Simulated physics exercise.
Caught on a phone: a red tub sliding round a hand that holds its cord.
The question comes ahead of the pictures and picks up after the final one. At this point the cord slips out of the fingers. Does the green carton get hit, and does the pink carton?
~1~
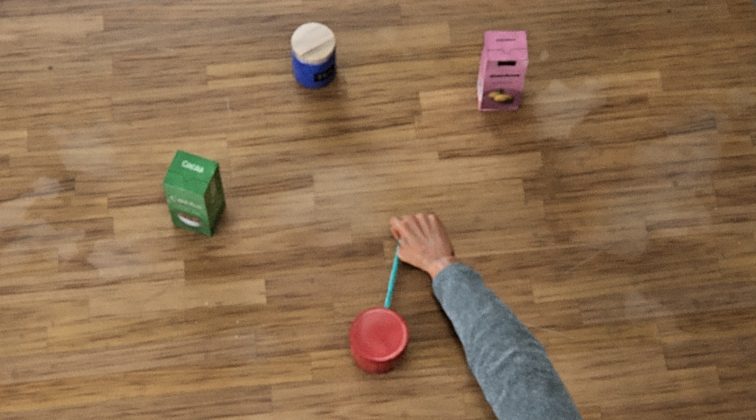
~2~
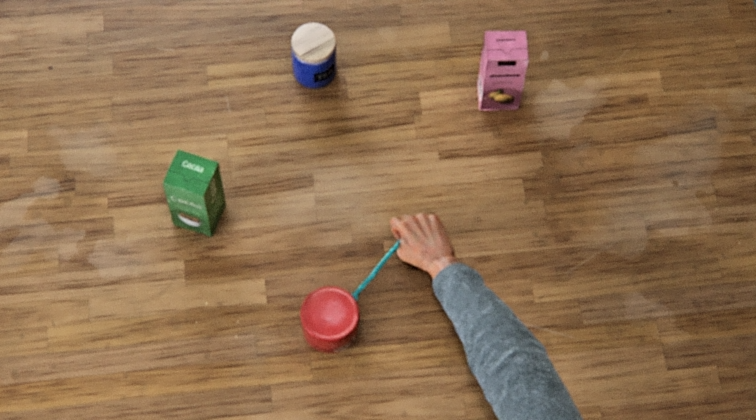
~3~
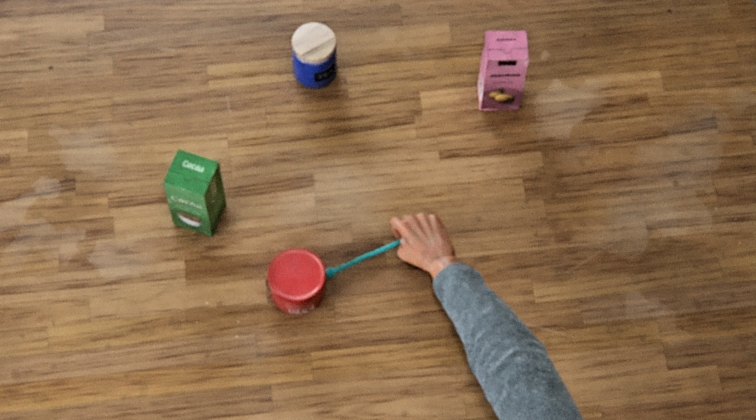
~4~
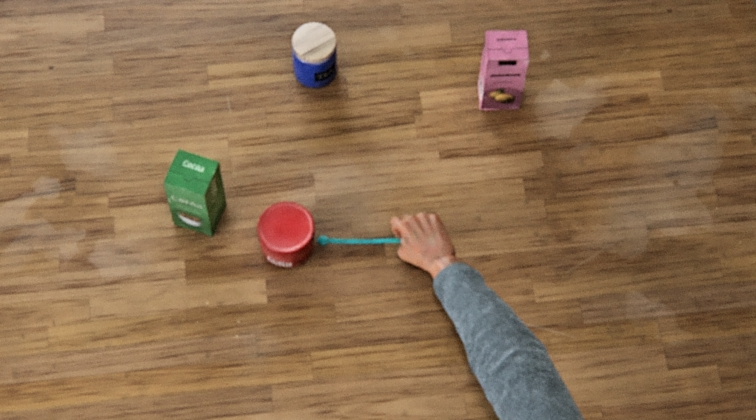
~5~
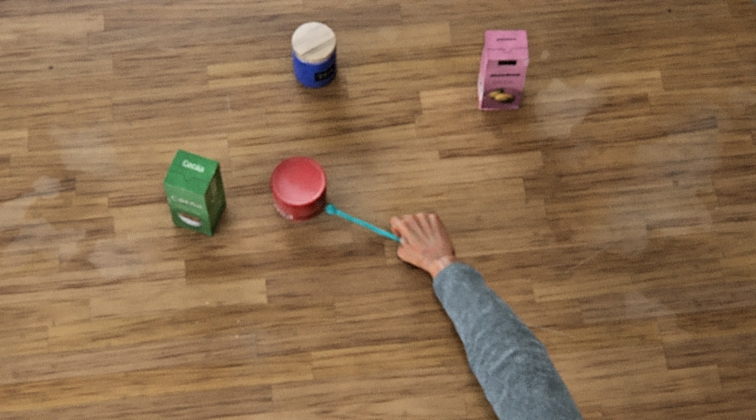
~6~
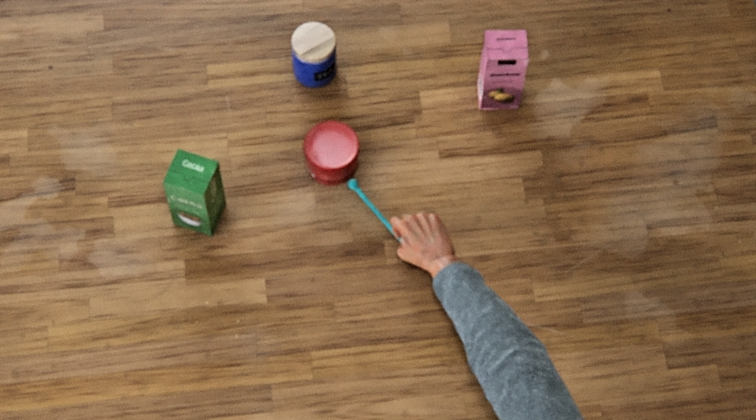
Answer: The green carton stays clear, the pink carton gets hit.
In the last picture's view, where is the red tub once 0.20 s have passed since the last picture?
Around (461, 83).
Then, 0.08 s on from there, tub near (417, 113).
Then, 0.20 s on from there, tub near (461, 84); pink carton pushed aside.
In the end, tub near (459, 82); pink carton pushed aside. The green carton escapes it and the pink carton is struck.
